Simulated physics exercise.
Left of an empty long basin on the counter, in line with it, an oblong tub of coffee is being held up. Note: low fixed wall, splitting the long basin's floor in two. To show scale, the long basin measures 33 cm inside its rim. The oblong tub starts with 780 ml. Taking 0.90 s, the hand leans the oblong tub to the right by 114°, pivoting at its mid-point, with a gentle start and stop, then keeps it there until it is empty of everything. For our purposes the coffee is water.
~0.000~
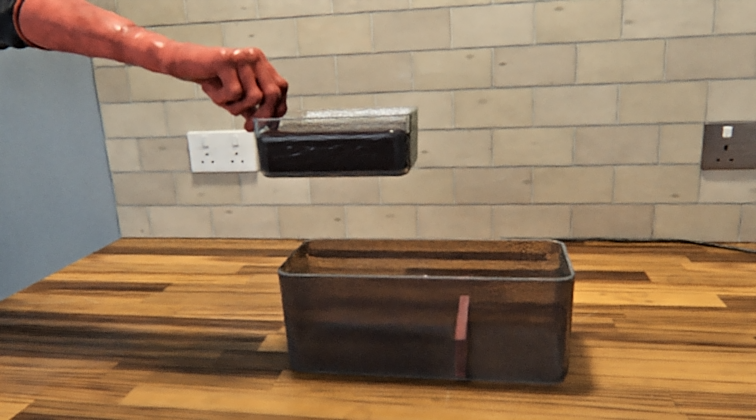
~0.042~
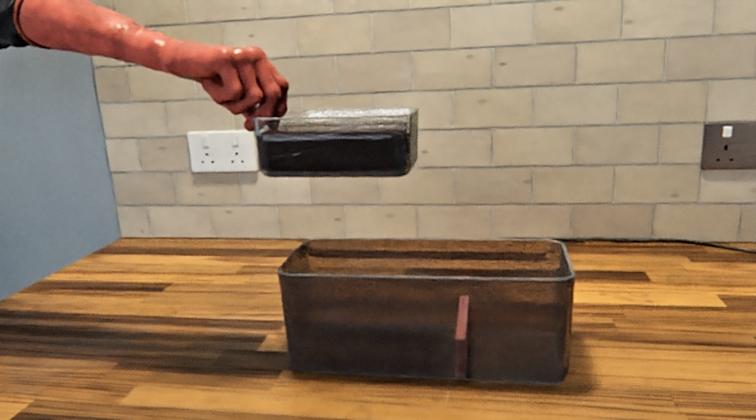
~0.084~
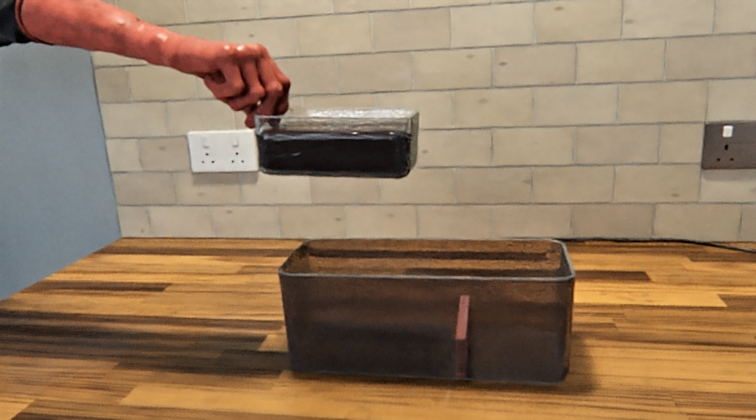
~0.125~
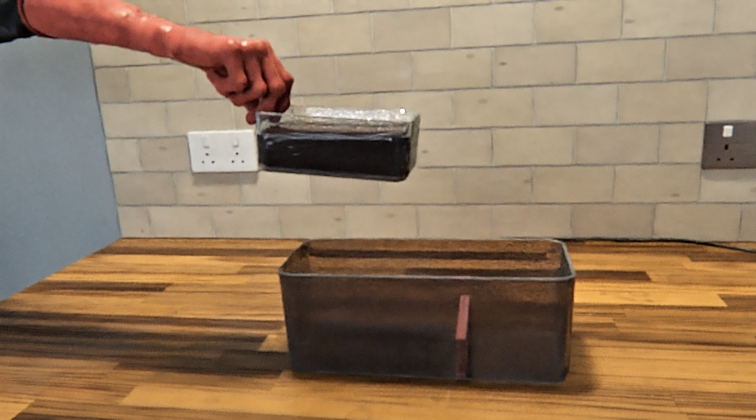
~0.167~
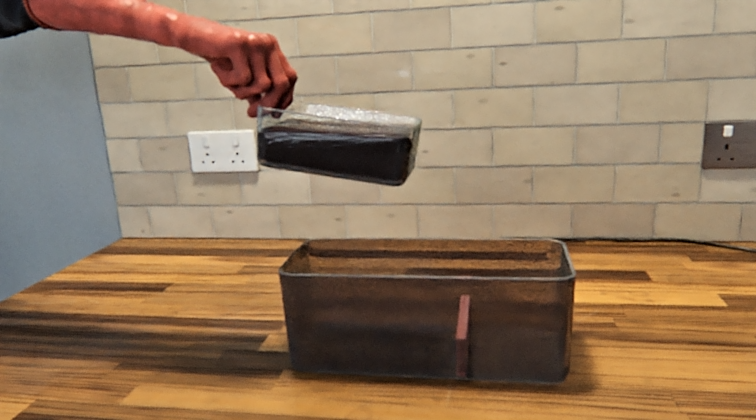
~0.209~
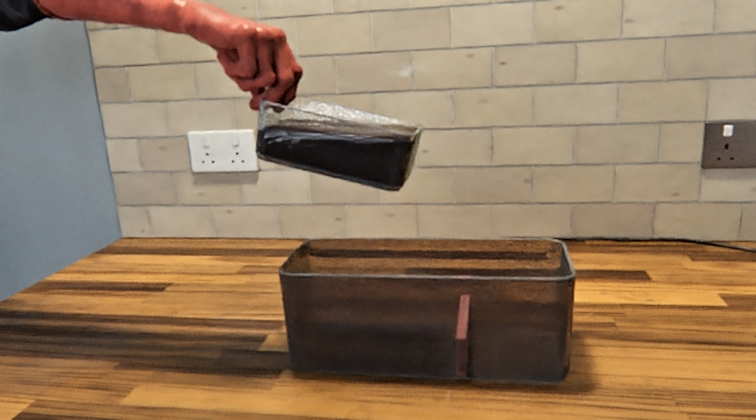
On a wooden counter by a tiled wall, a reddish hand holds an oblong tub of dark liquid above a long basin with a low upright divider, then gradually tilts the tub slightly to the right.
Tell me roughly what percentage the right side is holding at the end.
At the end it holds about 50 per cent.
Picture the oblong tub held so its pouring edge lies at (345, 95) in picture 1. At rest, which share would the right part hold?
In that case roughly 5 per cent.
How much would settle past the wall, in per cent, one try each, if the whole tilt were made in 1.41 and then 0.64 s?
I'd expect close to 60 per cent and then close to 40 per cent.
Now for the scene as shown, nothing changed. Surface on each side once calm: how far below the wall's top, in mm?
Near 36 mm for the left and near 22 mm for the right.
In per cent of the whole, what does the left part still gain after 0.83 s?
Roughly 7 per cent.
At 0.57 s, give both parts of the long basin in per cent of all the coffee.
1 per cent left and 24 right, roughly.
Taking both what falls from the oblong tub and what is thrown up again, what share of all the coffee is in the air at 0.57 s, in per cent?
Estimate: About 52 % of all of it.
Then, 0.57 s in, the tilt is 79° and 23 per cent is still to pour, 1 is left of the wall and 23 right of it.
Then, 0.83 s in, the tilt is 112° and 3 per cent is still to pour, 34 is left of the wall and 52 right of it.
Then, 1.10 s in, the tilt is 114° and 0 per cent is still to pour, 41 is left of the wall and 50 right of it.
Then, 1.40 s in, the tilt is 114° and 0 per cent is still to pour, 41 is left of the wall and 50 right of it.
Finally, 41 per cent lies left of the wall, 50 right of it and 9 outside.
